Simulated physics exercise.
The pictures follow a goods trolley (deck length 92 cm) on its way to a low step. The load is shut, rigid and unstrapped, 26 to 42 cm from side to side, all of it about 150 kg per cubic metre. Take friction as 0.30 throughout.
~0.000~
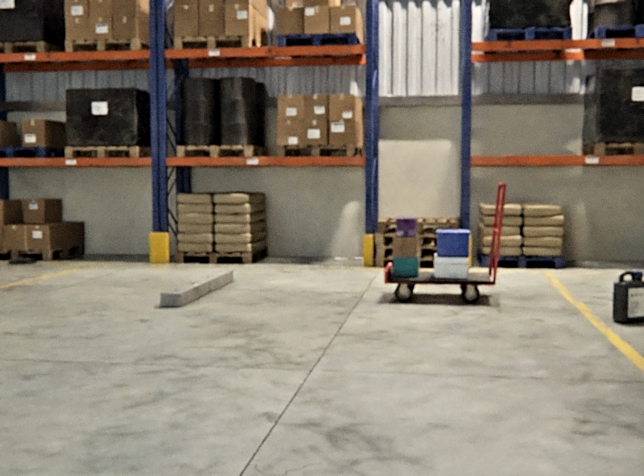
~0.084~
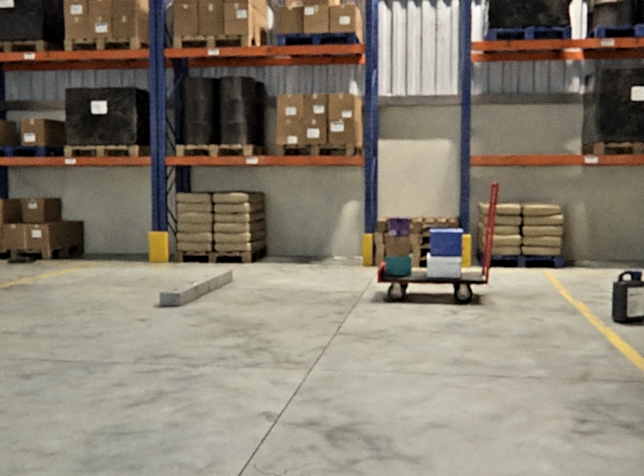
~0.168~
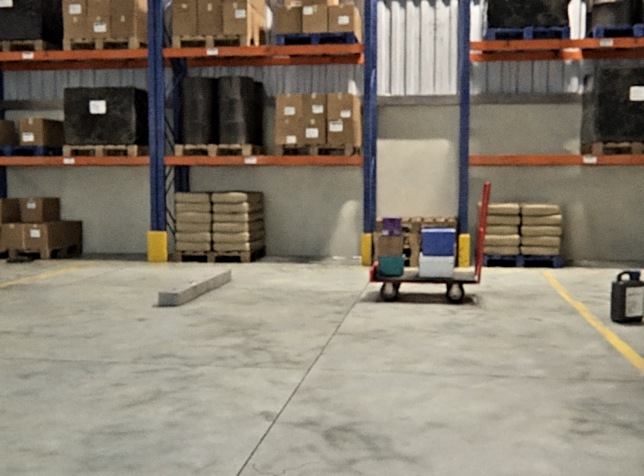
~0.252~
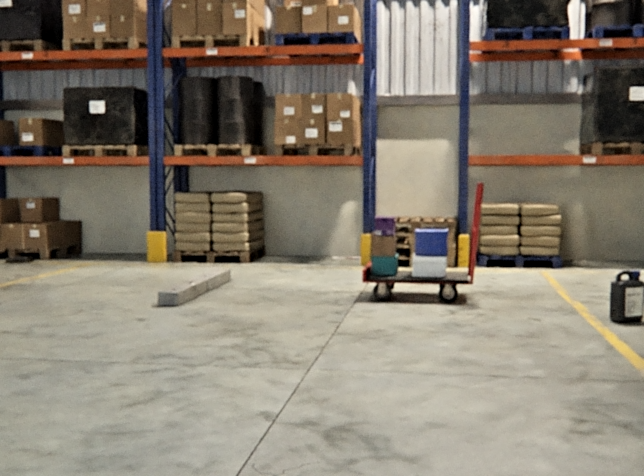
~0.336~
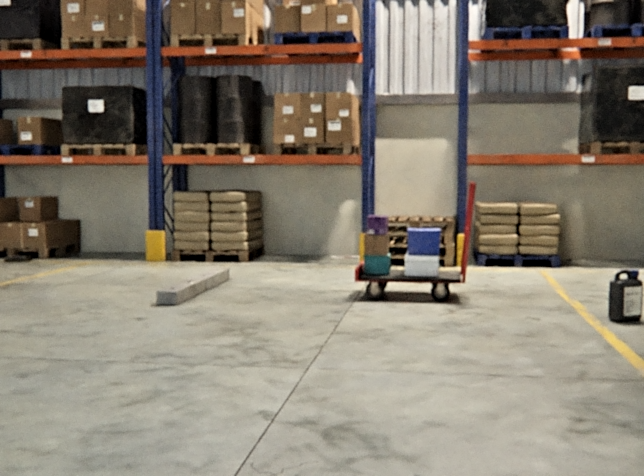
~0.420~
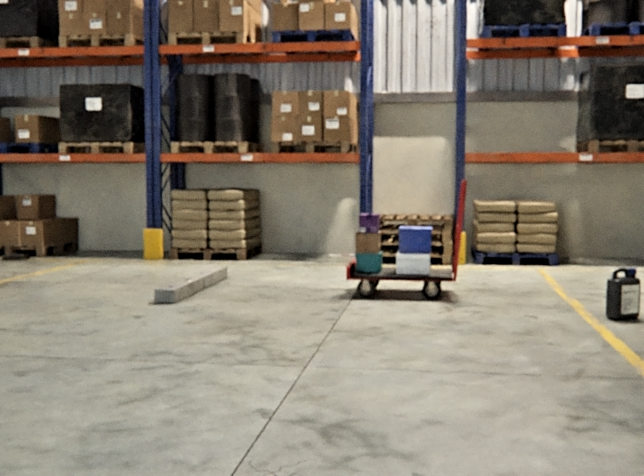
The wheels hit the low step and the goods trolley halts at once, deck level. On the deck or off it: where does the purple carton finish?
In the end the purple carton stays on.
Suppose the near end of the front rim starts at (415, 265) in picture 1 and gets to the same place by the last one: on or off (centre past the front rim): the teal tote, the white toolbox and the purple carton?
Then teal on, white on, purple off.
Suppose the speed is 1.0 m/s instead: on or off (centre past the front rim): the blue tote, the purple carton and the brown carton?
Then blue on, purple off, brown off.
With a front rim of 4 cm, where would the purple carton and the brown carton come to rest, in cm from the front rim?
Then purple 10 behind, brown 10 behind.
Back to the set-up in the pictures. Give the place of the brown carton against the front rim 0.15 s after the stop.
Some 10 cm behind it.
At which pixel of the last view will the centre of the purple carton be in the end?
Around (202, 221).
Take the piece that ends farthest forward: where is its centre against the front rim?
Some 10 cm behind it.
The wheels strike at 2.61 s.
After 2.76 s the purple carton is 10 cm behind the rim, tilted 0°, near (204, 221) in the last picture's view.
After 3.01 s the purple carton is 7 cm behind the rim, tilted 0°, near (202, 221) in the last picture's view.
After 3.41 s the purple carton is 7 cm behind the rim, tilted 0°, near (202, 221) in the last picture's view.
Final state at 3.6 s, nothing is past the rim; behind it, purple carton, white toolbox, blue tote, brown carton and teal tote.
